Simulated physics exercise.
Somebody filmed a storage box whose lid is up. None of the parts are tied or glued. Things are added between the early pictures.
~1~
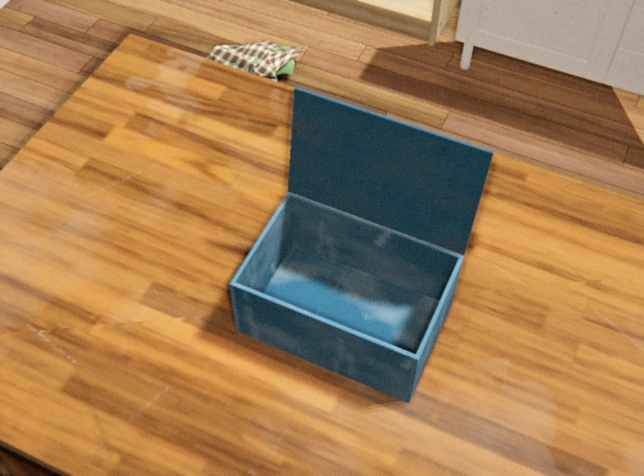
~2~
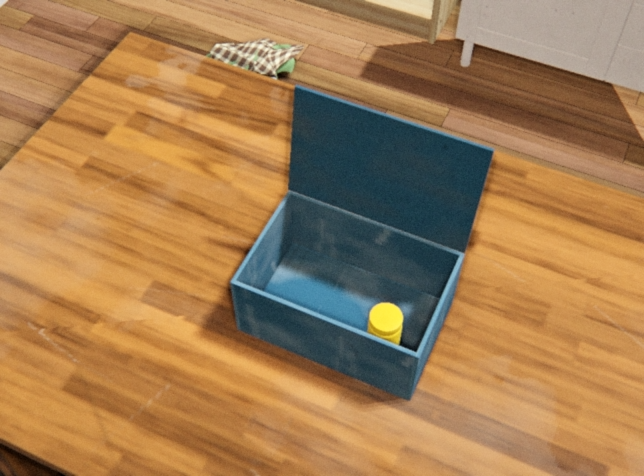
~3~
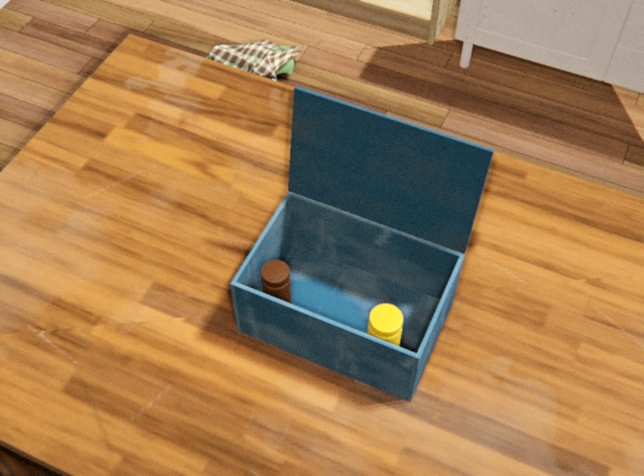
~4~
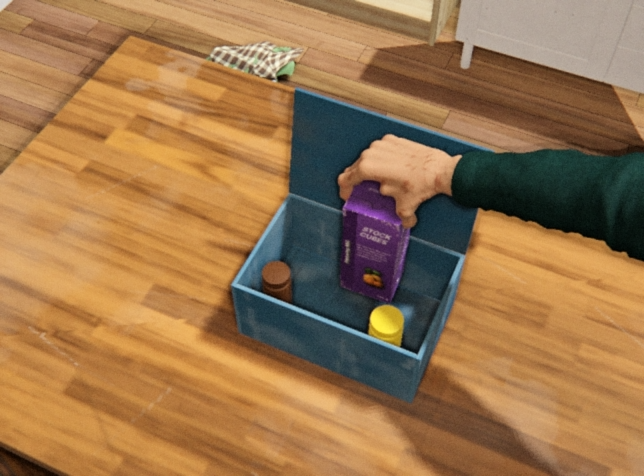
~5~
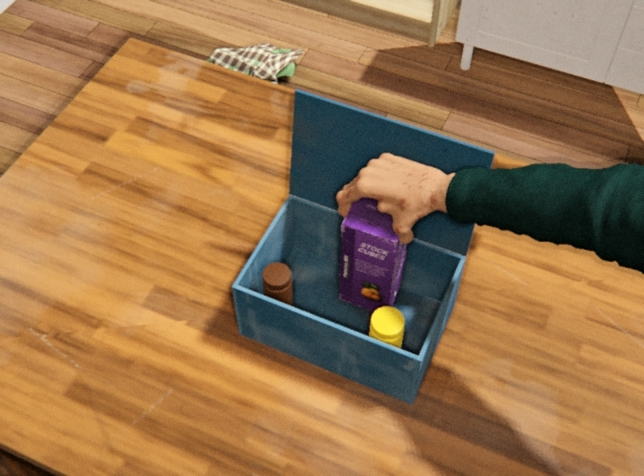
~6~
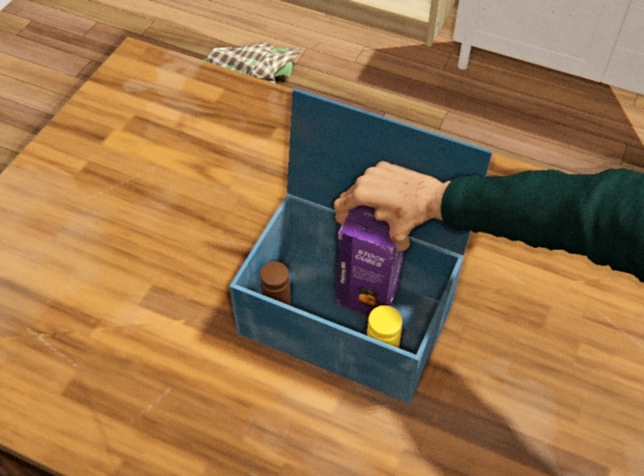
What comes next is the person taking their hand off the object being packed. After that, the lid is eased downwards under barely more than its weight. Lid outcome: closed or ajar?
Ajar.
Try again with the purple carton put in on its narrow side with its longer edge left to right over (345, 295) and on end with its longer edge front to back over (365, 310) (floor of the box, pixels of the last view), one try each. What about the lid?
First time it drops into place, and next time it won't go down.
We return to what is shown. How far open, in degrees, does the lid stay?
It comes to about 25°.
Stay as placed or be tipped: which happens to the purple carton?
Well, the purple carton ends up skewed.
Then, 1.60 s on from there, lid 67° above the rim; purple carton turned 5° from how it was put near (369, 268).
Then, 2.00 s on from there, lid 35° above the rim; purple carton turned 27° from how it was put near (359, 286); yellow shaker turned 5° from how it was put.
In the end, lid 24° above the rim; toppled in the box, purple carton; left askew, yellow shaker; brown shaker unmoved. At the end, from the last picture's camera, purple carton near (353, 297).
